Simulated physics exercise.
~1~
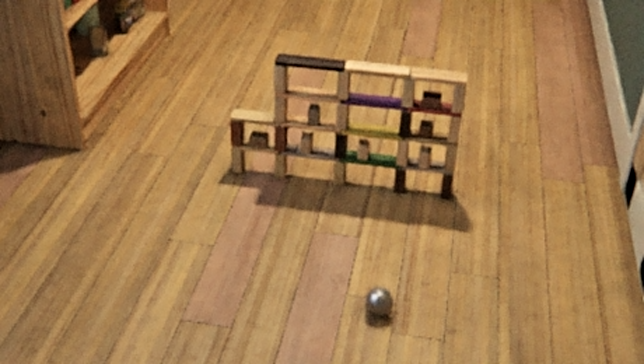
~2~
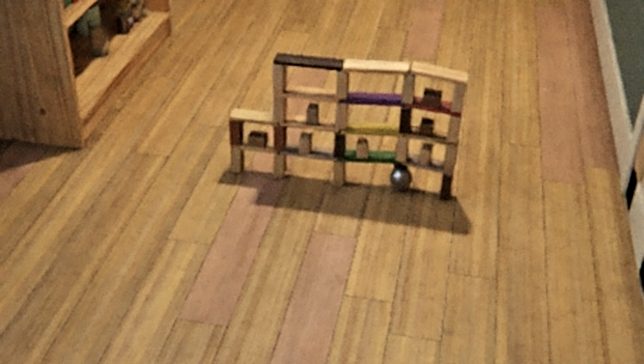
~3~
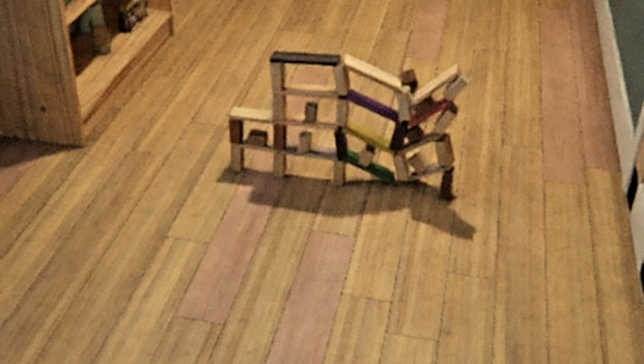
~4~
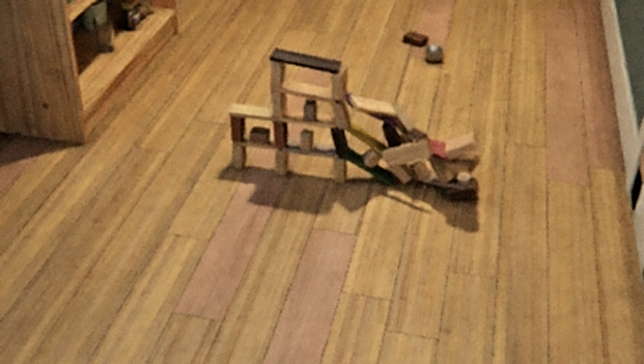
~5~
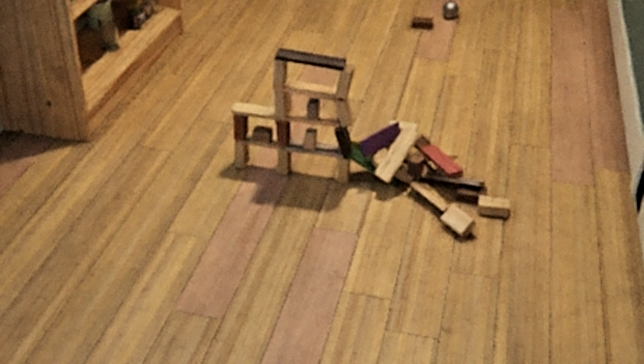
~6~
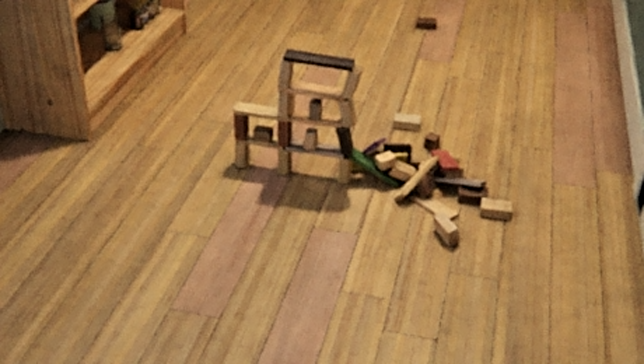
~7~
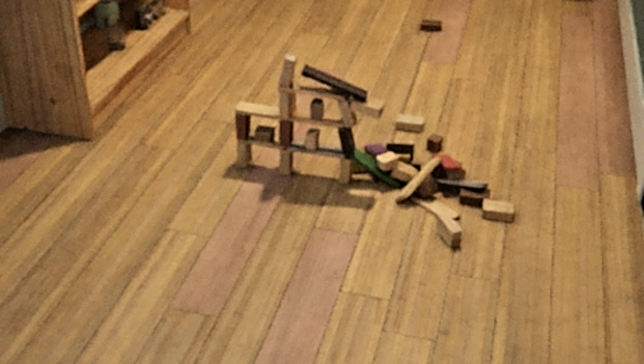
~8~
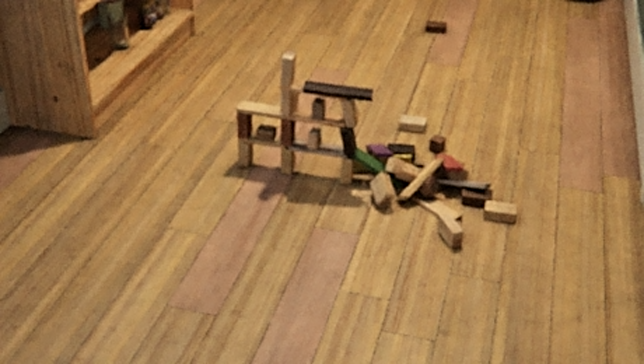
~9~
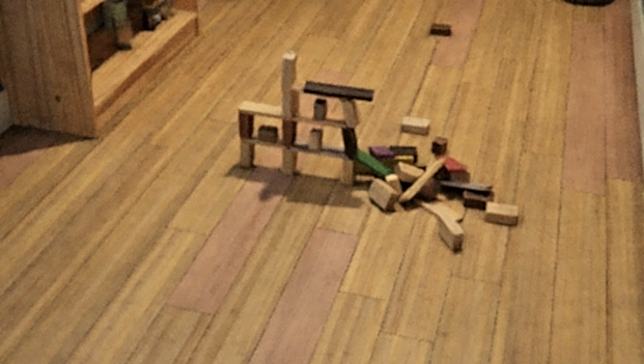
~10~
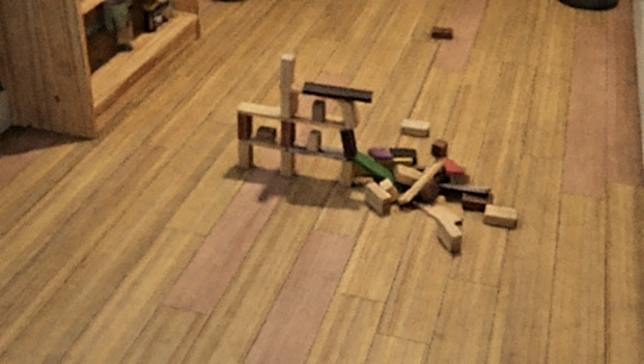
On a wooden floor, a steel ball rolls into a block structure, collapsing its right side.
